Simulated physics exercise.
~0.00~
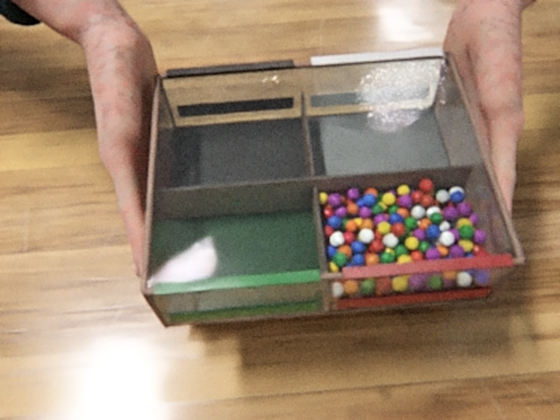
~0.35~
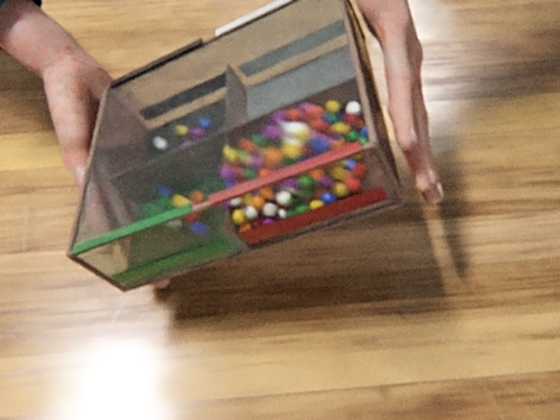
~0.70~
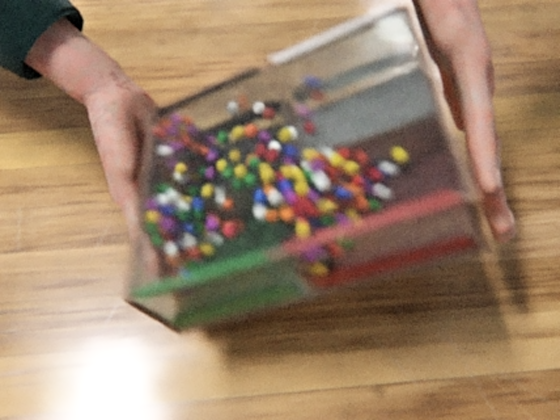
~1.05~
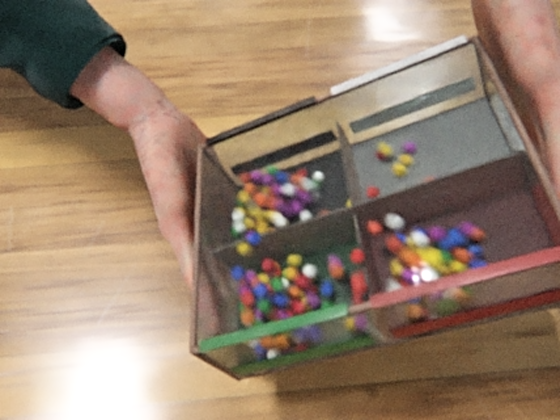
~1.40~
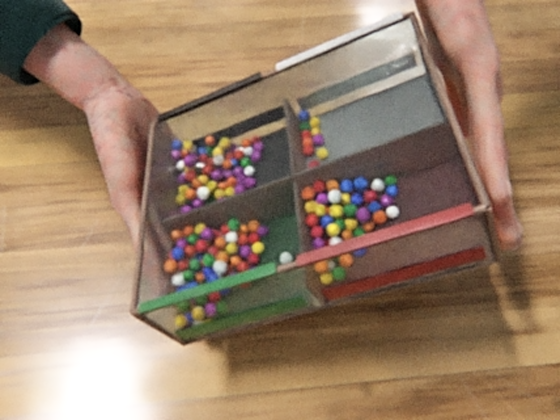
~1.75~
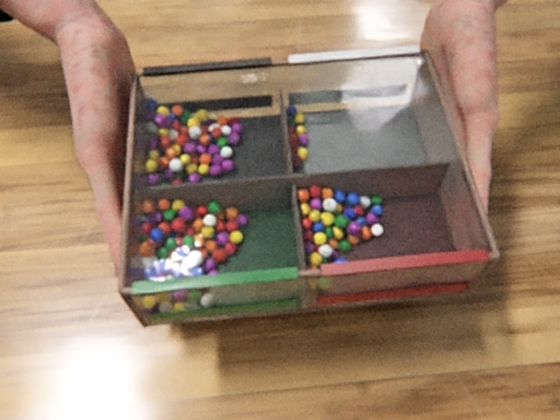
At the start, two hands hold a clear-lidded box with four compartments above a wooden surface, and all the small colourful beads sit in the front right one, marked red. The hands tilt the box so its left side drops toward the viewer, and beads begin spilling leftward. As the box is shaken, the beads scatter in a blur across the dividers and reach every compartment. They then gather into separate clusters while the box stays tilted. Finally, the hands bring it back level, leaving large groups in the black, green and red compartments and only a few beads in the white one.
